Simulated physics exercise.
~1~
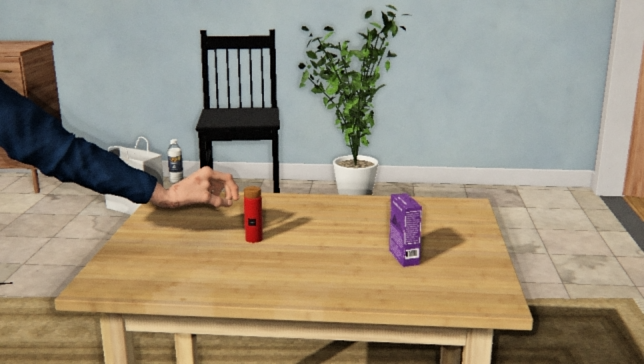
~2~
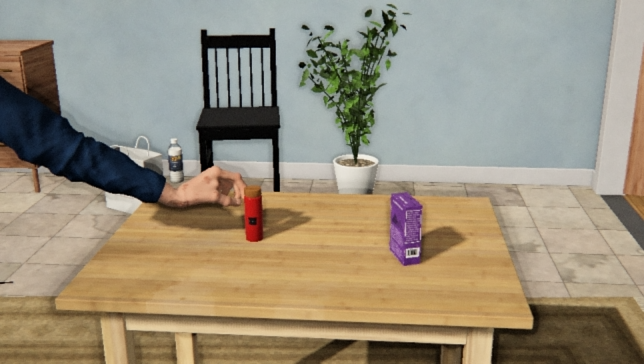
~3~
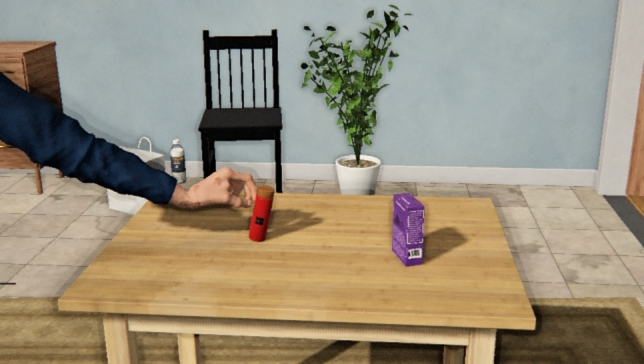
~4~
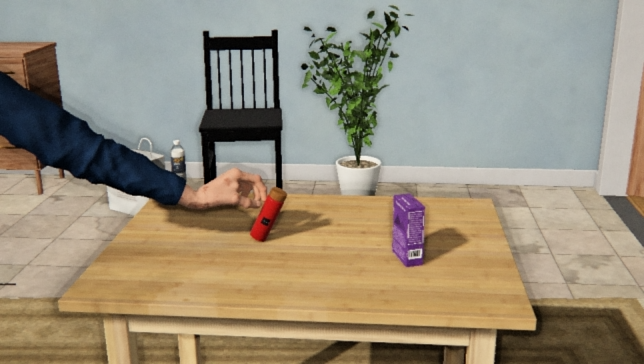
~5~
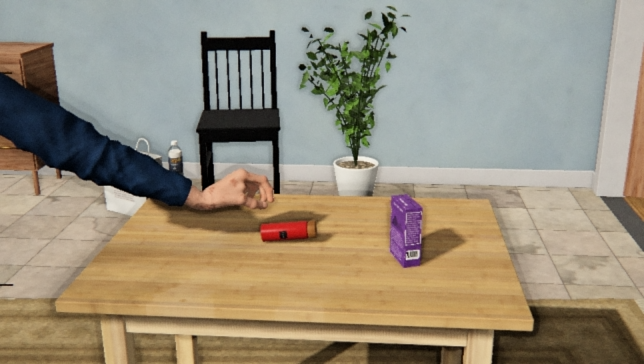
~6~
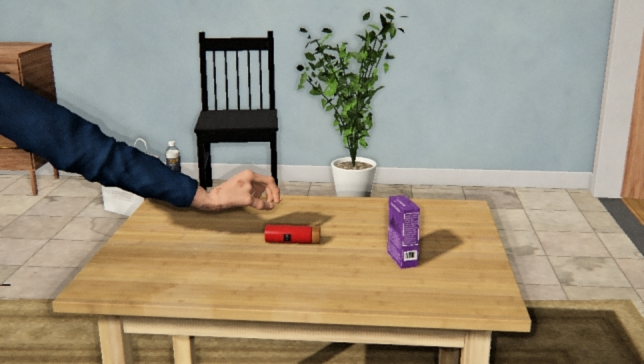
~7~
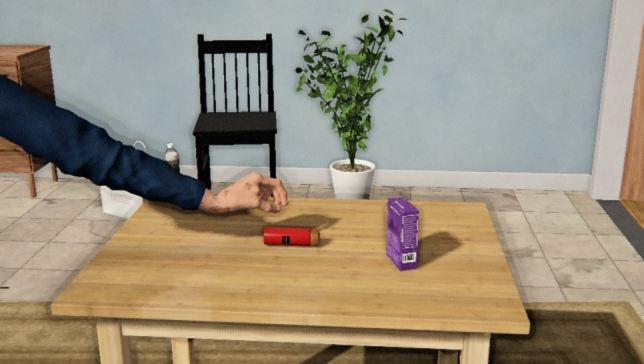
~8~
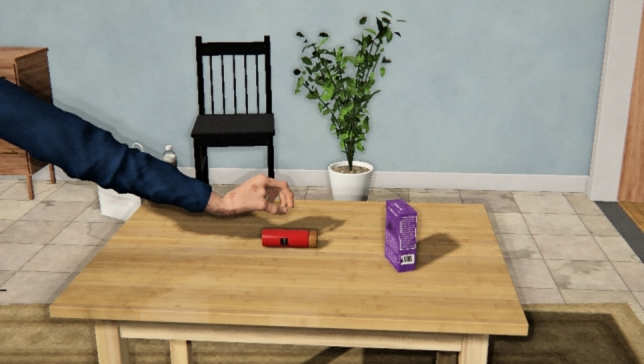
A hand in a dark blue sleeve reached in from the left and slowly pushed a red shaker rightward across a wooden table until it leaned and toppled, ending up lying on its side near a purple packet that stayed standing.
